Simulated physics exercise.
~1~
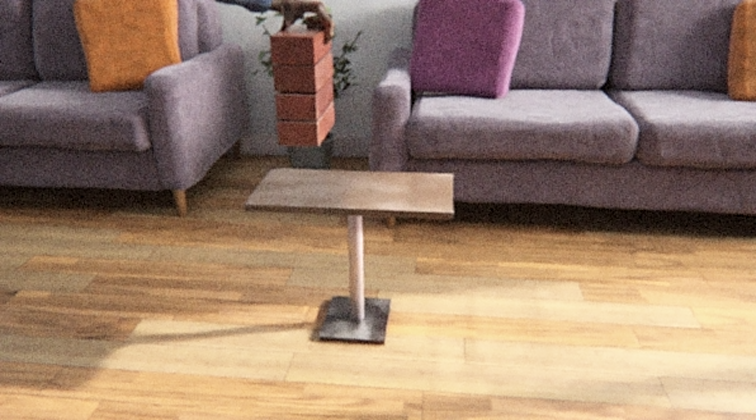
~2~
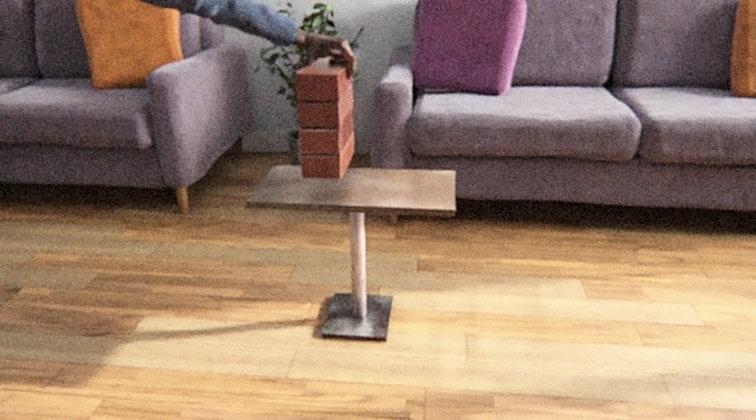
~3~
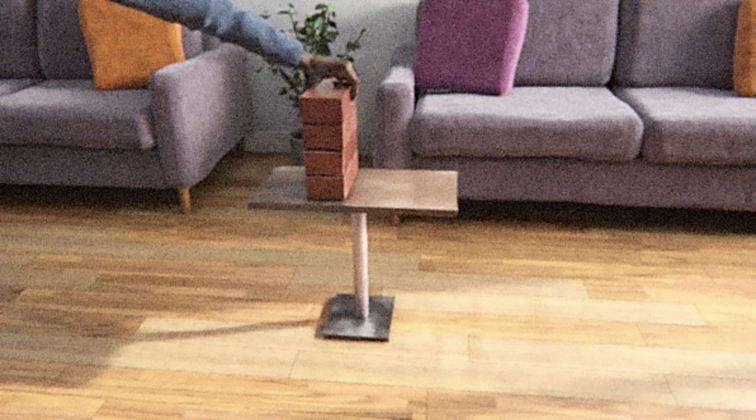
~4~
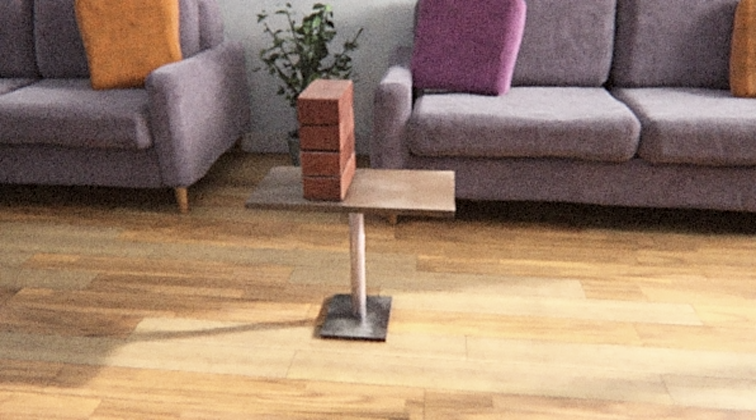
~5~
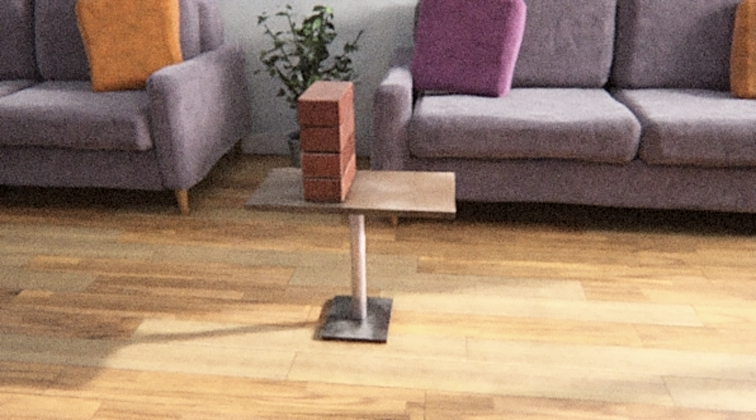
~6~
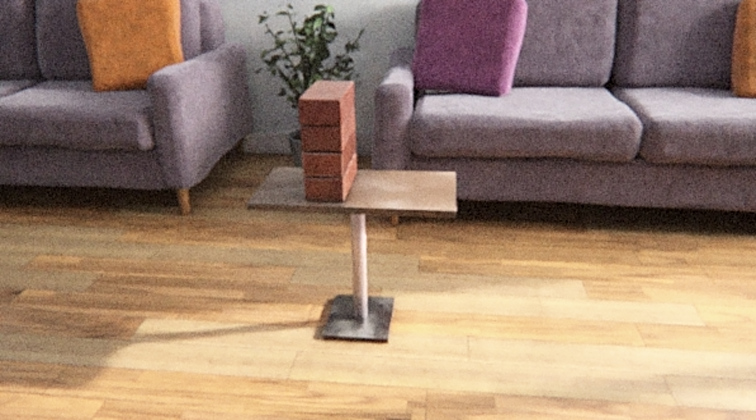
In a living room with purple-grey sofas and a wooden floor, a hand lowers a stack of red bricks onto the left part of a narrow-footed brown side table, then lets go and withdraws, and the table stays steady with the bricks resting on top.
